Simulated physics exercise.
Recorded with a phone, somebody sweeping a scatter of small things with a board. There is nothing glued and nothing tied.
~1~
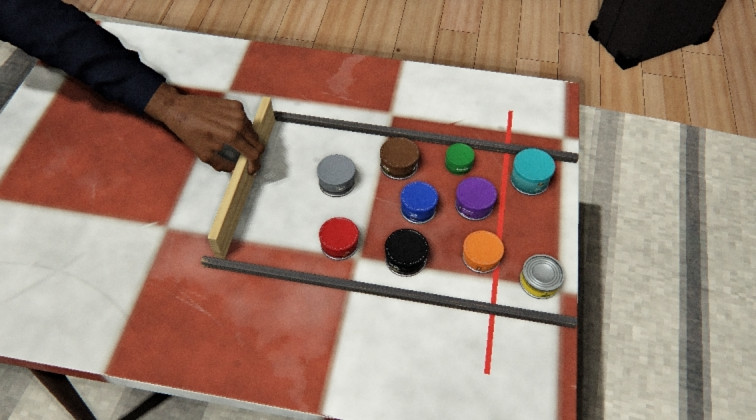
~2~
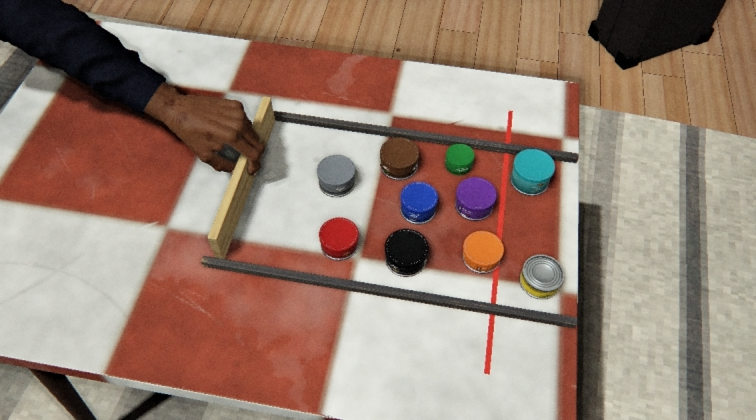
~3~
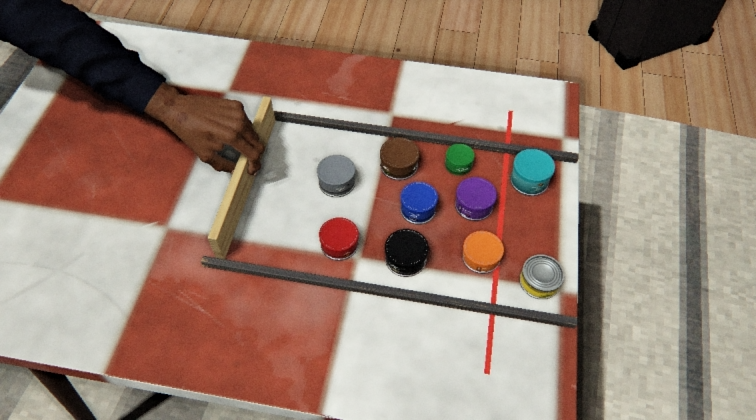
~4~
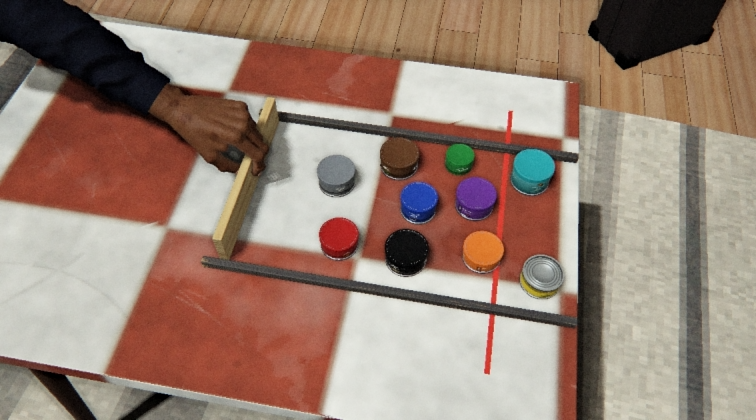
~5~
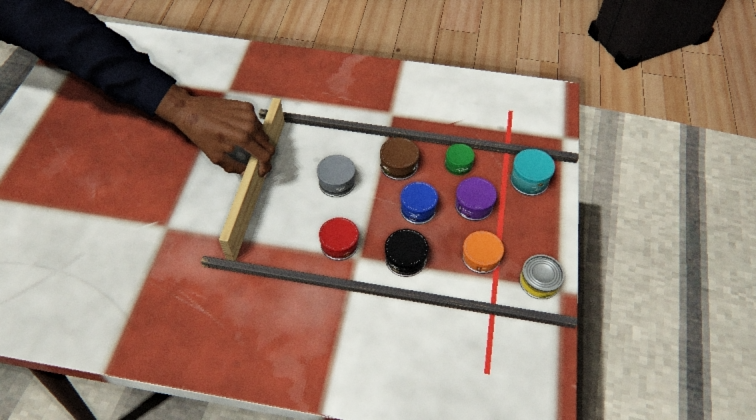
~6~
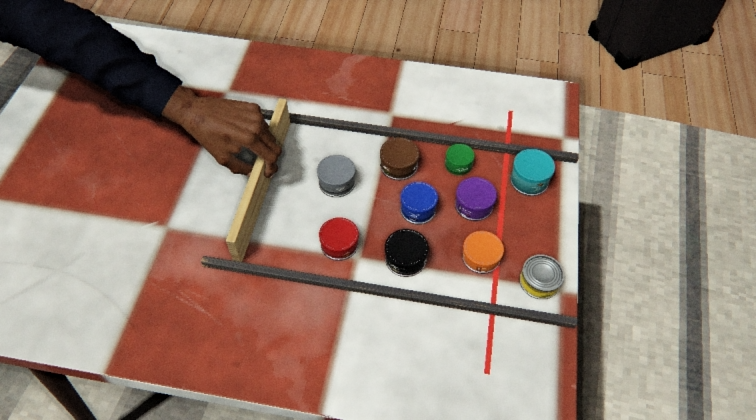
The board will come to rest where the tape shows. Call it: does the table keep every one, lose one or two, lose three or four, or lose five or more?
It loses one or two.
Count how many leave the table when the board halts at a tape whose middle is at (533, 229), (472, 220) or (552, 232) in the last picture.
Try by try, 6, 0 and 6.
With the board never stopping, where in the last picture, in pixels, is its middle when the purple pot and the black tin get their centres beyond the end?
When the purple pot crosses, the middle is near (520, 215); when the black tin crosses, near (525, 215).
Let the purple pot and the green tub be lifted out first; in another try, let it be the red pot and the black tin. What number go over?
Result: 1 in the first case, with 0 in the second.
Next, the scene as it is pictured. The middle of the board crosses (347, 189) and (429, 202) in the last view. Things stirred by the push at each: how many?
One spot: 2. Other spot: 8.
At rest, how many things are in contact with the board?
In total, 4.
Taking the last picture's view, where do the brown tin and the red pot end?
You'll see the brown tin at (526, 173), with the red pot at (517, 268).
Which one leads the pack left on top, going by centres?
Turquoise pot.
Soon after, none off yet; yellow tin at rest near (542, 277); turquoise pot at rest near (532, 173); orange pot at rest near (482, 252).
In the end, the number that fall off is one or two; gone, yellow tin.
